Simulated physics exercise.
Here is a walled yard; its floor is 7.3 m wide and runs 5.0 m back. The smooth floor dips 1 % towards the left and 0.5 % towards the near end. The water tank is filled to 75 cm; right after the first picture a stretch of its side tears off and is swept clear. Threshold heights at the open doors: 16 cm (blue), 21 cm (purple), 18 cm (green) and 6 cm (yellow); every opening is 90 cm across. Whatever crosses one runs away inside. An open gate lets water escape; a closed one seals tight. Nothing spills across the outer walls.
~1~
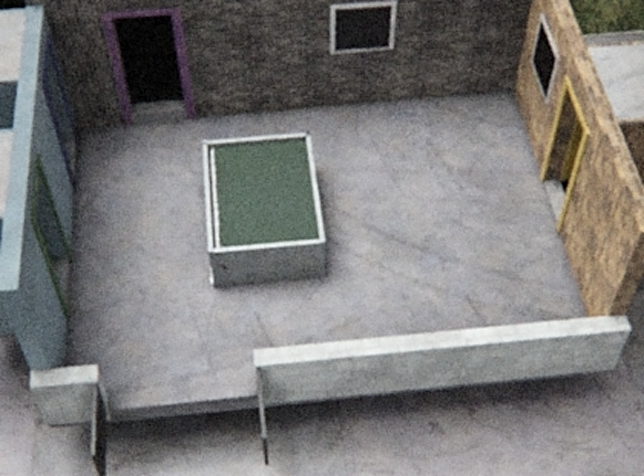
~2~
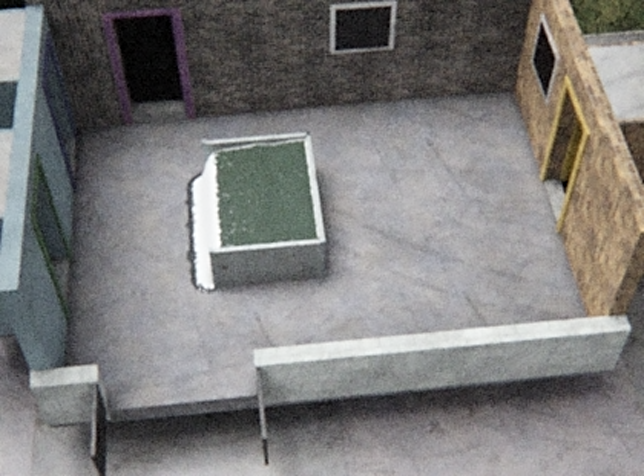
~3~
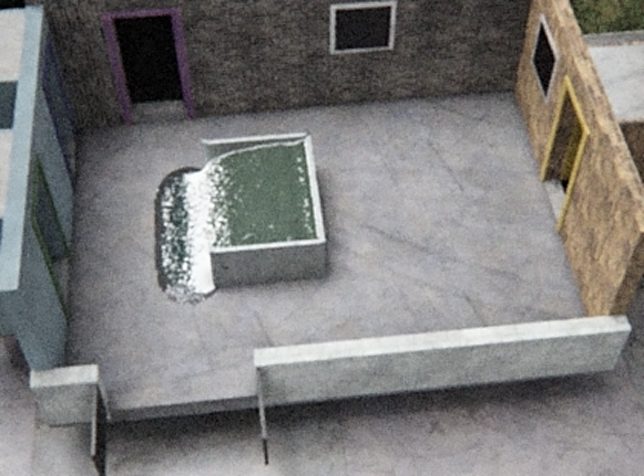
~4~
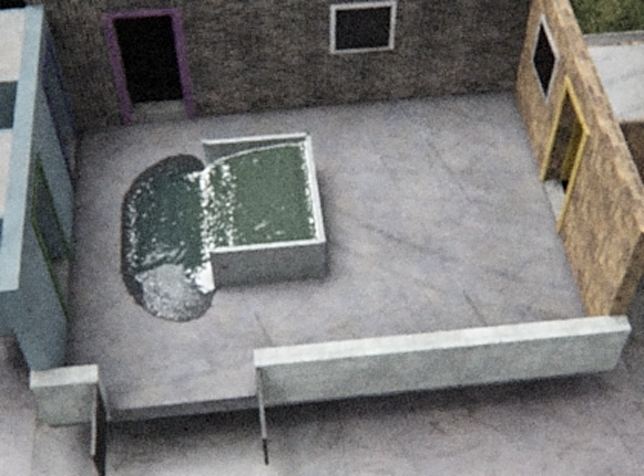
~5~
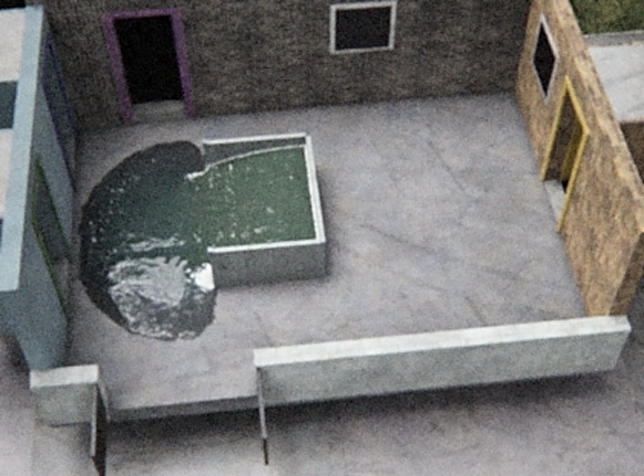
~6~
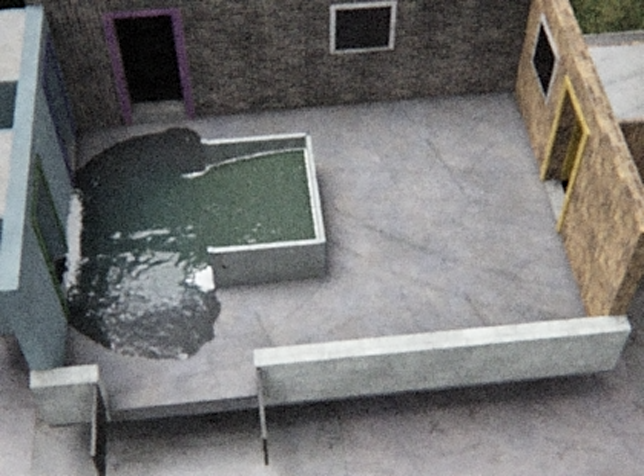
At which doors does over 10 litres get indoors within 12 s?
The water let in: At the blue door it exceeds the limit; at the purple door it does not reach the limit; at the green door it passes the limit; at the yellow door it stays under the limit.
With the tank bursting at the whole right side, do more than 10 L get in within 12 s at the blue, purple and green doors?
Then: Blue under, purple below, green under.
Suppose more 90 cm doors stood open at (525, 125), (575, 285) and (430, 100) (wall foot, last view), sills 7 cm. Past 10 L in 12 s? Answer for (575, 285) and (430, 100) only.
In turn: Not over, under.
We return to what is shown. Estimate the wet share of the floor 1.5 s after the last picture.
Some 30 per cent of it.
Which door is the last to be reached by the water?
Last comes the yellow one.
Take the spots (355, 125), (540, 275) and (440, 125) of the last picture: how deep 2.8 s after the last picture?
Roughly 3, 0 and 0 cm, in turn.
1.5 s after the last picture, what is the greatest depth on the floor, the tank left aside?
Roughly 44 cm.
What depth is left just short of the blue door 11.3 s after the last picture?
Some 4.0 cm.
Then, 0.7 s after the last picture water covers 25 % of the floor and is deepest (46 cm) near (72, 240); blue door 27 cm at the sill, 9 L in, purple door 5 cm at the sill, 0 L in, green door 40 cm at the sill, 67 L in, yellow door not reached.
Then, 1.5 s after the last picture water covers 30 % of the floor and is deepest (44 cm) near (65, 387); blue door 28 cm at the sill, 40 L in, purple door 15 cm at the sill, 0 L in, green door 31 cm at the sill, 149 L in, yellow door not reached.
Then, 2.8 s after the last picture water covers 50 % of the floor and is deepest (24 cm) near (64, 399); blue door 20 cm at the sill, 77 L in, purple door 14 cm at the sill, 0 L in, green door 15 cm at the sill, 177 L in, yellow door not reached.
Then, 6.3 s after the last picture water covers 90 % of the floor and is deepest (10 cm) near (64, 399); blue door 7 cm at the sill, 83 L in, purple door 6 cm at the sill, 0 L in, green door 8 cm at the sill, 177 L in, yellow door 4 cm at the sill, 0 L in.
Then, 11.3 s after the last picture water covers 100 % of the floor and is deepest (8 cm) near (331, 274); blue door 4 cm at the sill, 83 L in, purple door 3 cm at the sill, 0 L in, green door 5 cm at the sill, 178 L in, yellow door 2 cm at the sill, 0 L in.
